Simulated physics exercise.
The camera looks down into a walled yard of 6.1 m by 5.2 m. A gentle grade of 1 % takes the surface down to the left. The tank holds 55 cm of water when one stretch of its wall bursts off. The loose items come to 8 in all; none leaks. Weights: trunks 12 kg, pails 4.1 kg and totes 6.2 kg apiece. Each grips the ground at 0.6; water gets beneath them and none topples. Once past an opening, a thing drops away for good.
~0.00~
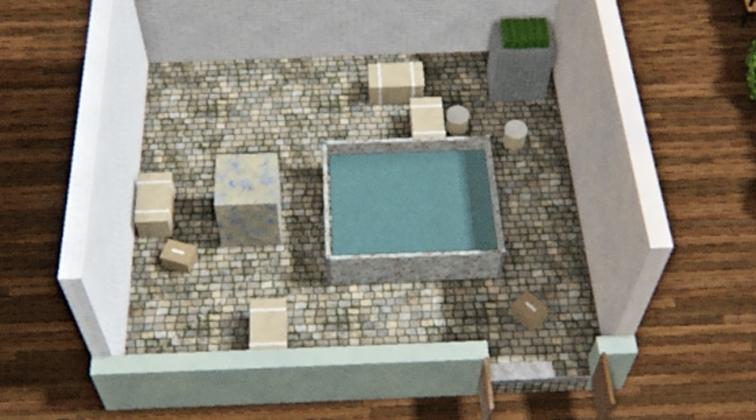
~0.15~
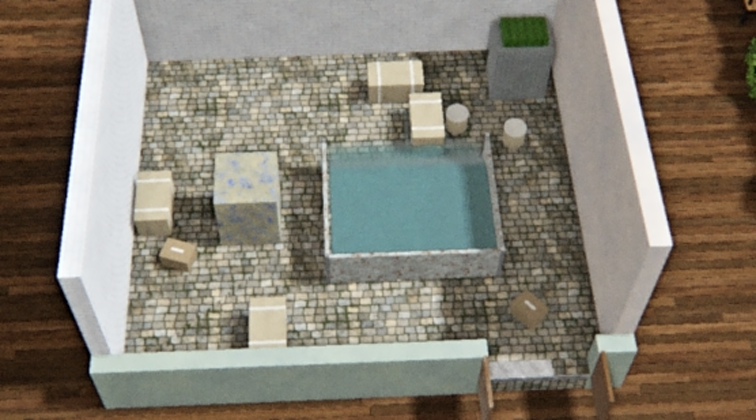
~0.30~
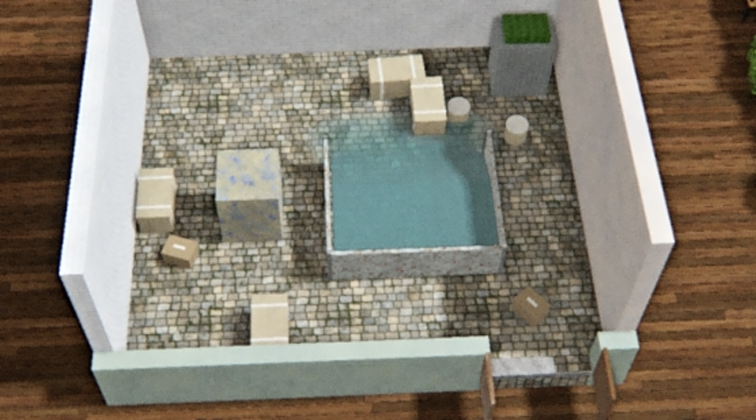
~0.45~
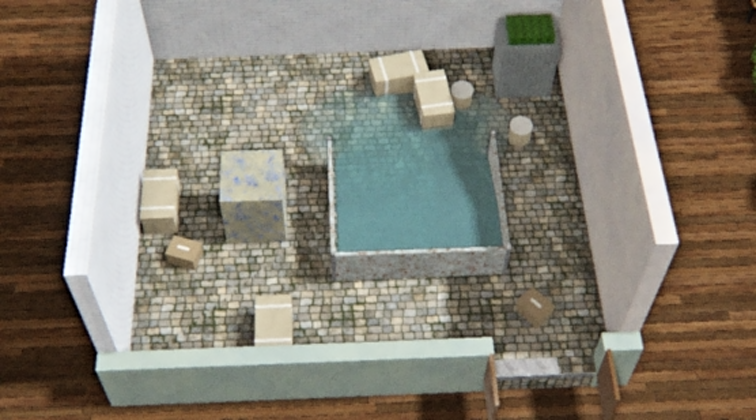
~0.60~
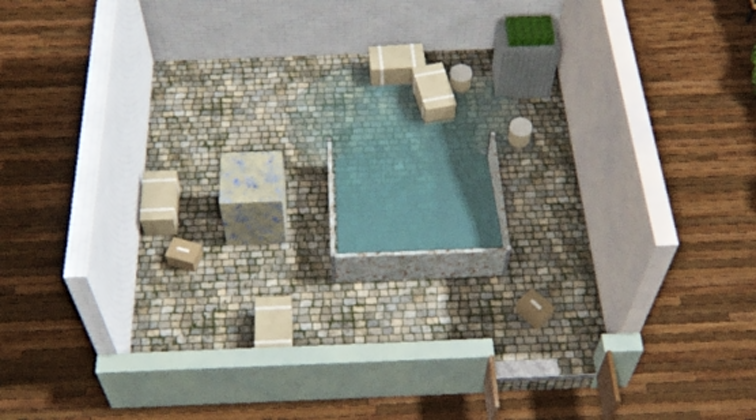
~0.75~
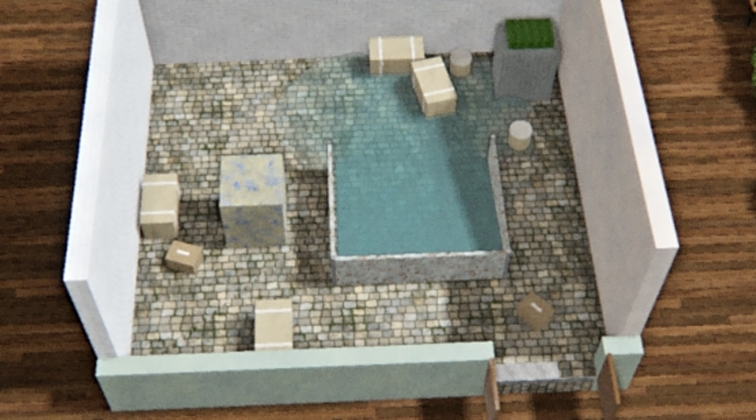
The square tank in a walled, cobbled yard lost its back wall, and water spread out across the stones behind it, pushing a pale box, a small white pail and another box toward the back wall.
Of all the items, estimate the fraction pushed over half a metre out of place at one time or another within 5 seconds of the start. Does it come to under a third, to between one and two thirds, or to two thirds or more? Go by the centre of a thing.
Two thirds or more.
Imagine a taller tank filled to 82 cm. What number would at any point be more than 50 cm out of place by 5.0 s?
Then 8 of them.
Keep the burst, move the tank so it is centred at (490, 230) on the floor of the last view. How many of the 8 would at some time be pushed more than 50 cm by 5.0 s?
The answer would then be 6.
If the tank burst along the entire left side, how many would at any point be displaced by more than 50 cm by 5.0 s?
That gives 3 of them.
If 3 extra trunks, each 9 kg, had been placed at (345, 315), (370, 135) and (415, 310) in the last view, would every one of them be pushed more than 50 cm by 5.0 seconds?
Note, in sequence: Under threshold; over threshold; under threshold.
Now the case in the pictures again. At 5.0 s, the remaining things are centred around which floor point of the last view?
They're centred close to (385, 225).
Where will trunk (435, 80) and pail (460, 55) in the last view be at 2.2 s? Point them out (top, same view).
Roughly (468, 54), then roughly (511, 39).
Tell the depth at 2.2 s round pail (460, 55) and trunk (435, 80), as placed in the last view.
Close to 22 and 25 centimetres.
After 1.1 s 3 of 8 are over 50 cm from their spots; 3 afloat.
After 2.2 s 3 of 8 are over 50 cm from their spots; 3 afloat.
After 3.5 s 3 of 8 are over 50 cm from their spots; 3 afloat.
After 5.0 s 7 of 8 are over 50 cm from their spots, and 7 have been at some point; 4 afloat.
